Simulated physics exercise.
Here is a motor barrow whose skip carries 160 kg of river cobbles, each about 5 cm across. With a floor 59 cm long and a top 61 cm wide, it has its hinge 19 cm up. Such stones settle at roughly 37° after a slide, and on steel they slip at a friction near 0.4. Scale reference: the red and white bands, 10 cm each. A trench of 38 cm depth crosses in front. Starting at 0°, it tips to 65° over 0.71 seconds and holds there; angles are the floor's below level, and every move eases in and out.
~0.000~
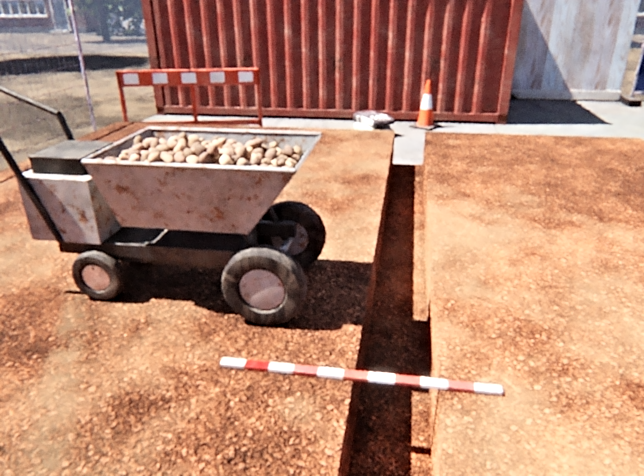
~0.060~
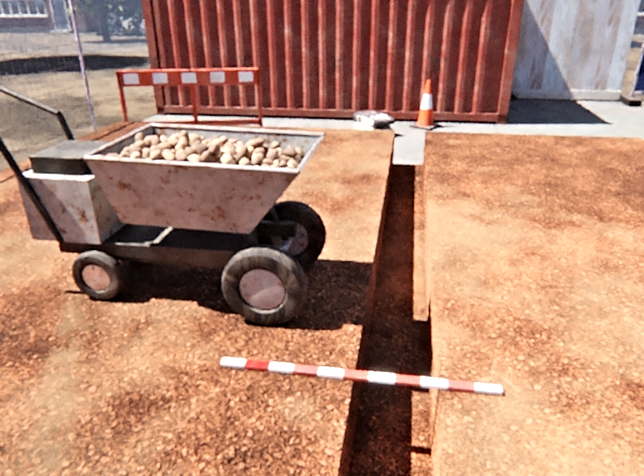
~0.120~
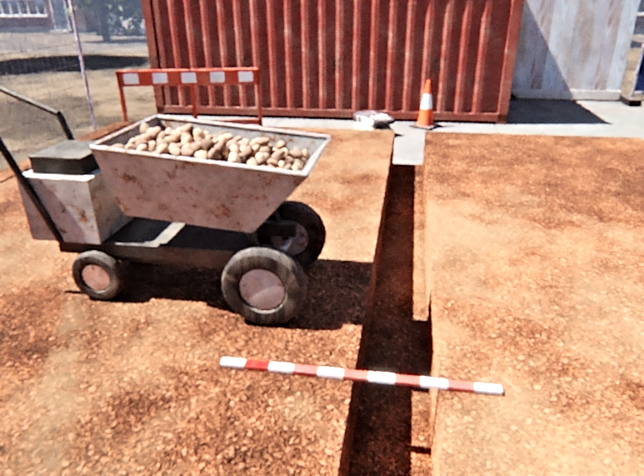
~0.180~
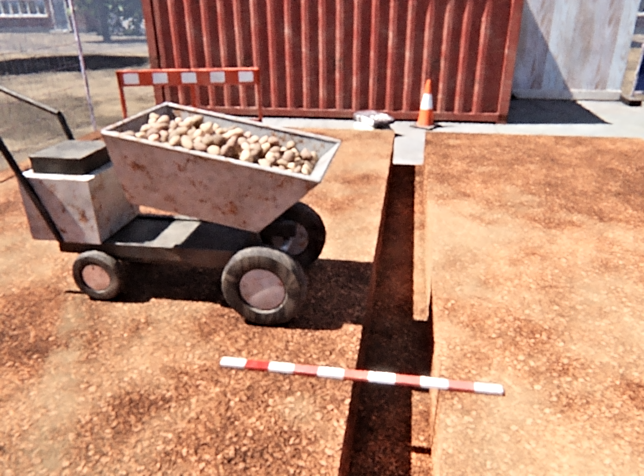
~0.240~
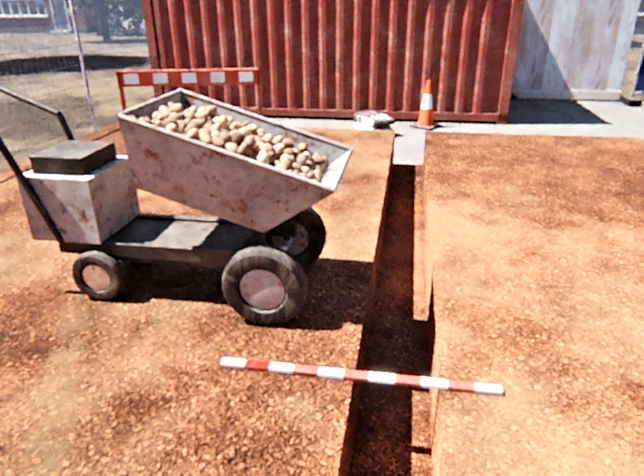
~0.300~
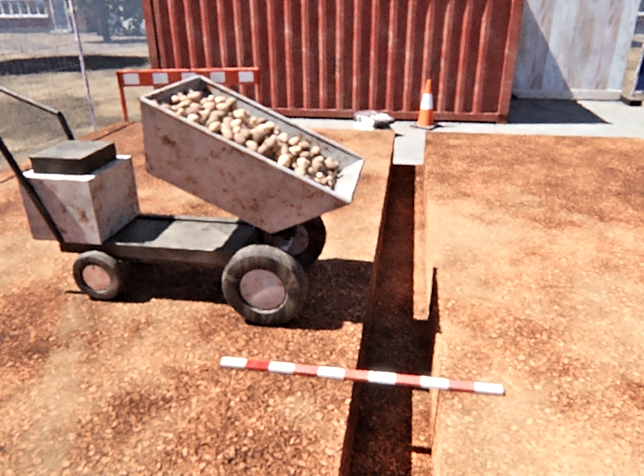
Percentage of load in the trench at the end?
42 per cent.
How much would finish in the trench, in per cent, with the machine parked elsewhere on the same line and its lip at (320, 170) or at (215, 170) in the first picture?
About 30 per cent first, then about 75 per cent.
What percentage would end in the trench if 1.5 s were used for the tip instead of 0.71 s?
Near 55 per cent.
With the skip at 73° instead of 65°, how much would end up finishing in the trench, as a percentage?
In that case some 40 per cent.
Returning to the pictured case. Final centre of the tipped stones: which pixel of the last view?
About (456, 302).
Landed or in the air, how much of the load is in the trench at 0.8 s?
By then, around 10 percent.
After 0.5 s the floor is at 55°; 100 % in the skip; the foremost stones are at (374, 214).
After 0.8 s the floor is at 65°; 77 % in the skip, 11 % in the trench, 12 % past the trench; the foremost stones are at (474, 299).
After 1.2 s the floor is at 65°; 32 % in the skip, 15 % in the trench, 53 % past the trench; the foremost stones are at (635, 314).
After 3.1 s the floor is at 65°; 3 % in the skip, 42 % in the trench, 54 % past the trench; the foremost stones are past the picture's edge.
